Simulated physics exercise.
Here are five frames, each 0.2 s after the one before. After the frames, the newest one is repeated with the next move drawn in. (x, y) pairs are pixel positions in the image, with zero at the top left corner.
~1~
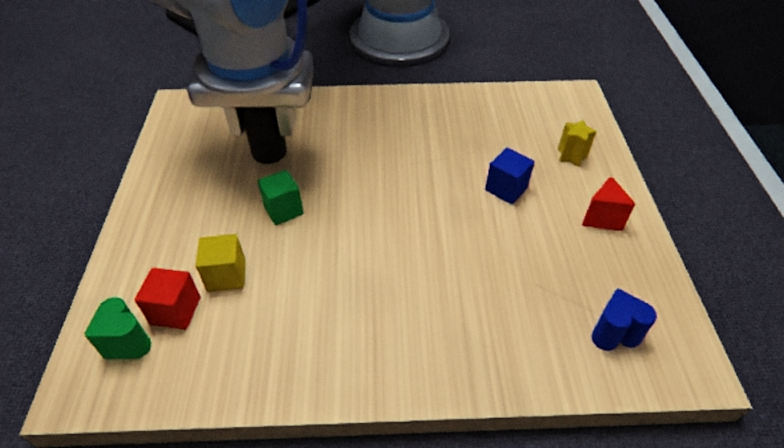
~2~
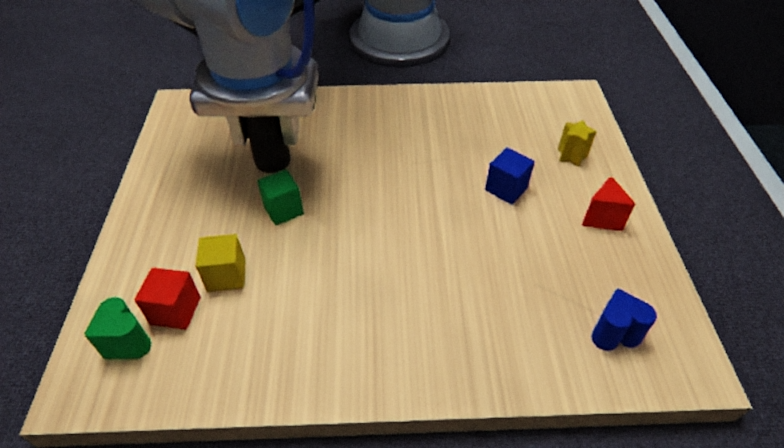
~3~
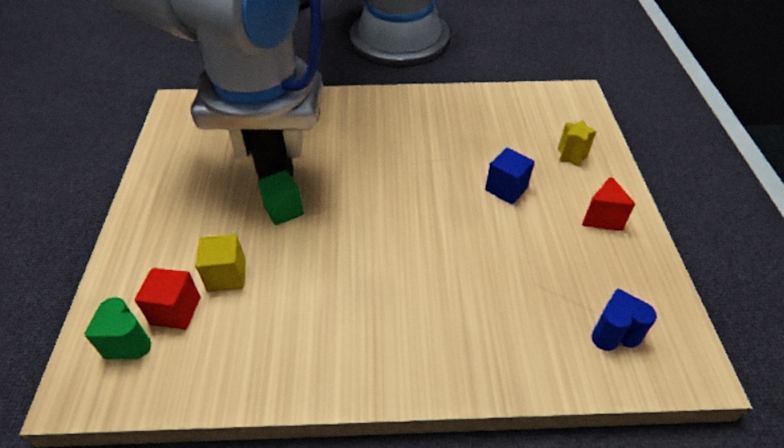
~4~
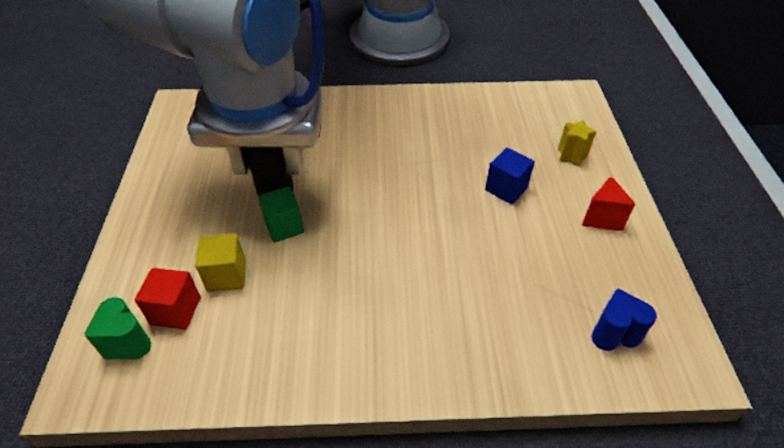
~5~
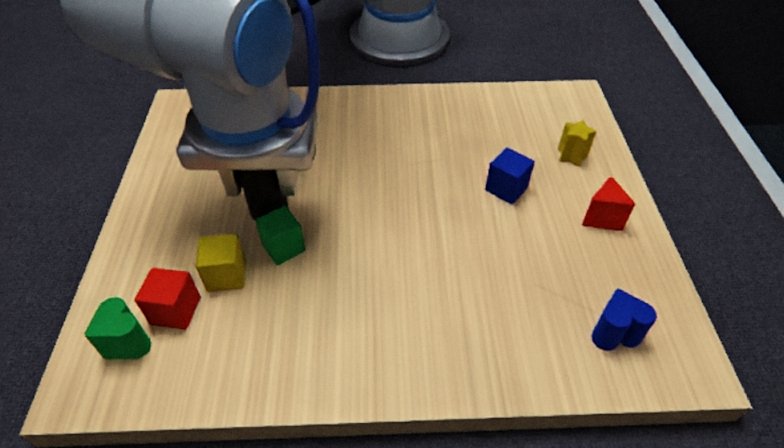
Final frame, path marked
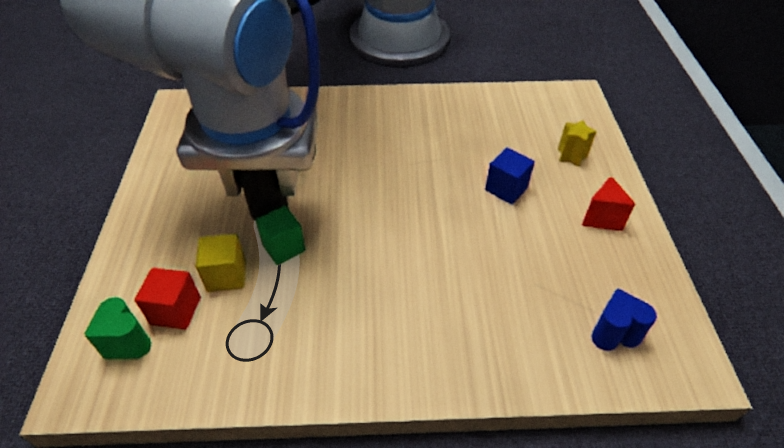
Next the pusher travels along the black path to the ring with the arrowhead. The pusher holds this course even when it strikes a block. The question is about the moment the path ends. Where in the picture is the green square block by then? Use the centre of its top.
Answer: (294, 303).
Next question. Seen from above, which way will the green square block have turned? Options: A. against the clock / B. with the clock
Letter A.
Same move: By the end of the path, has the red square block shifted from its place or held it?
In the end it has not been moved.
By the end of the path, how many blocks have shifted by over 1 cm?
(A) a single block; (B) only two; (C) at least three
Choice A: A single block.
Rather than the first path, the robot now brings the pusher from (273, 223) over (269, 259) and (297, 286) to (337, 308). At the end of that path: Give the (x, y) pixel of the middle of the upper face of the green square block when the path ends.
If I read the scene right, the answer is (339, 318).
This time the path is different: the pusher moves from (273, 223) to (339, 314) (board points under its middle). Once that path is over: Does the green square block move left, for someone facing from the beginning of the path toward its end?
The answer is no.
The drawn path runs from (273, 223) over (279, 257) and (272, 297) to (250, 340).
On the path given first. One third of the way, pusher at (277, 247); green square block at (286, 260).
Two thirds of the way, pusher at (269, 286); green square block at (292, 295), turned 15° anticlockwise.
At the end, pusher at (246, 330); red square block not moved; yellow square block not moved; green square block at (294, 303), turned 35° anticlockwise.
